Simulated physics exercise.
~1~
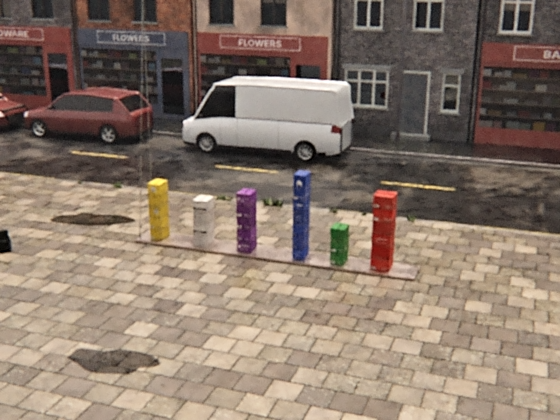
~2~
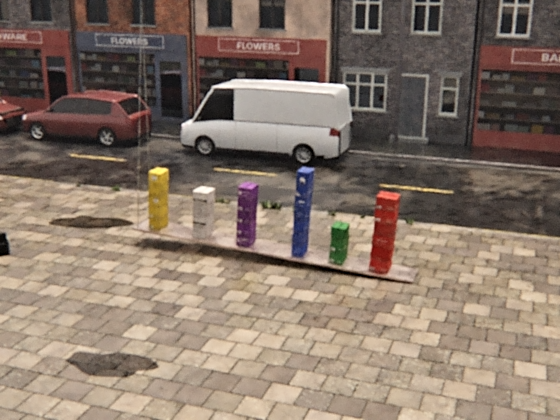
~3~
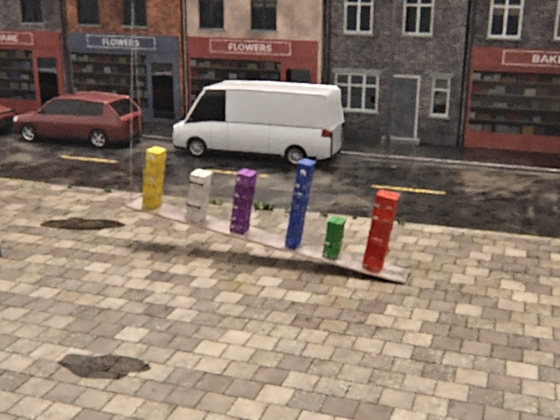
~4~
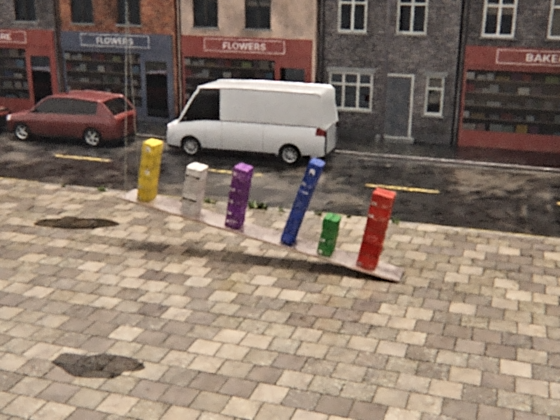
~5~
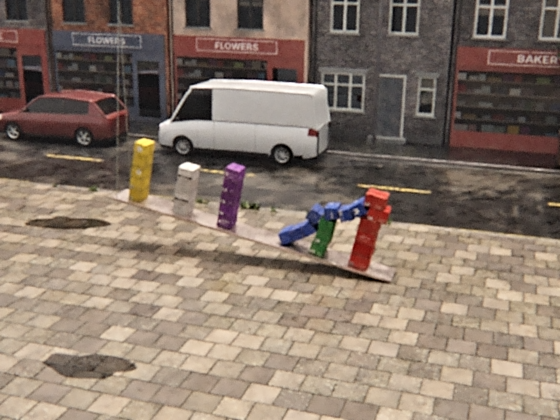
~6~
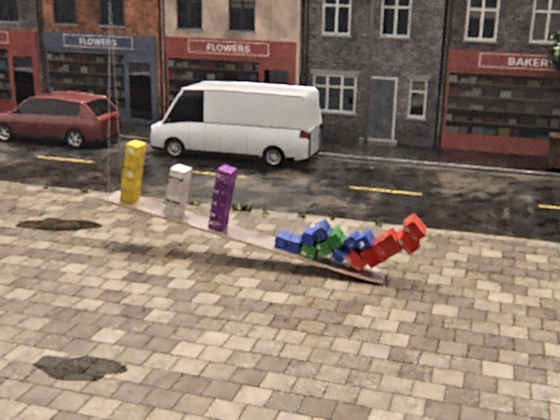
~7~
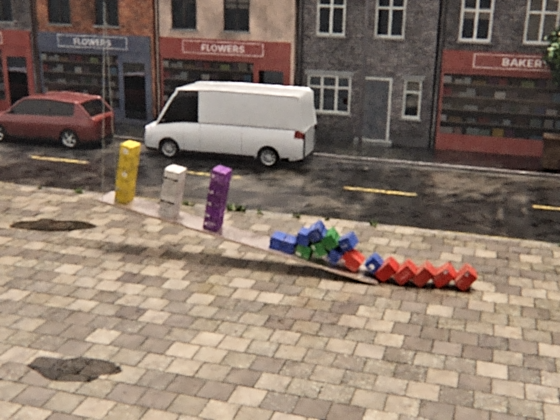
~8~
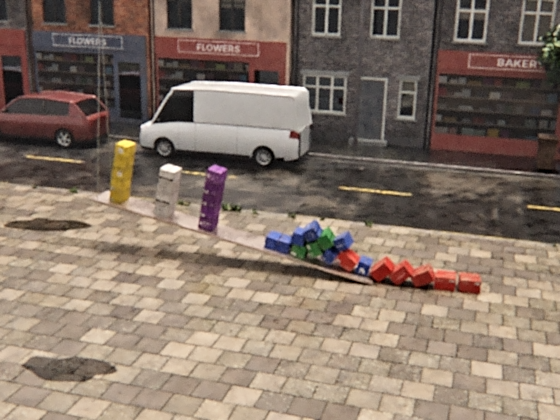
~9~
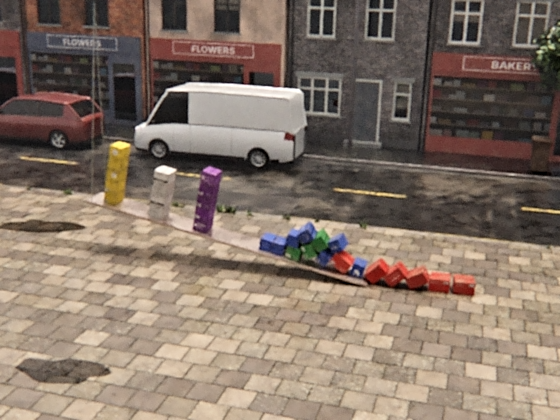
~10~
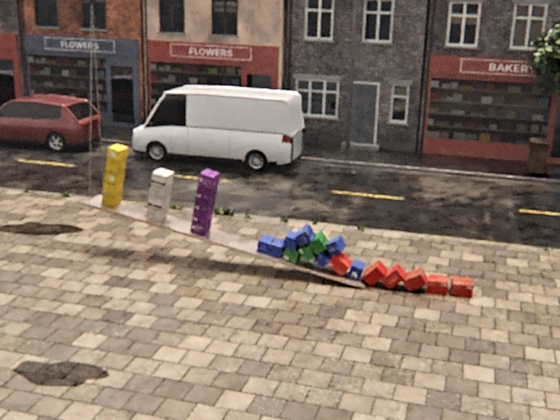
On a paved area beside a wet street of shops, a board holding six coloured stacks of boxes tilted down to the right; the blue stack toppled onto the green and red ones, and all three ended heaped and strewn while yellow, white and purple stood.
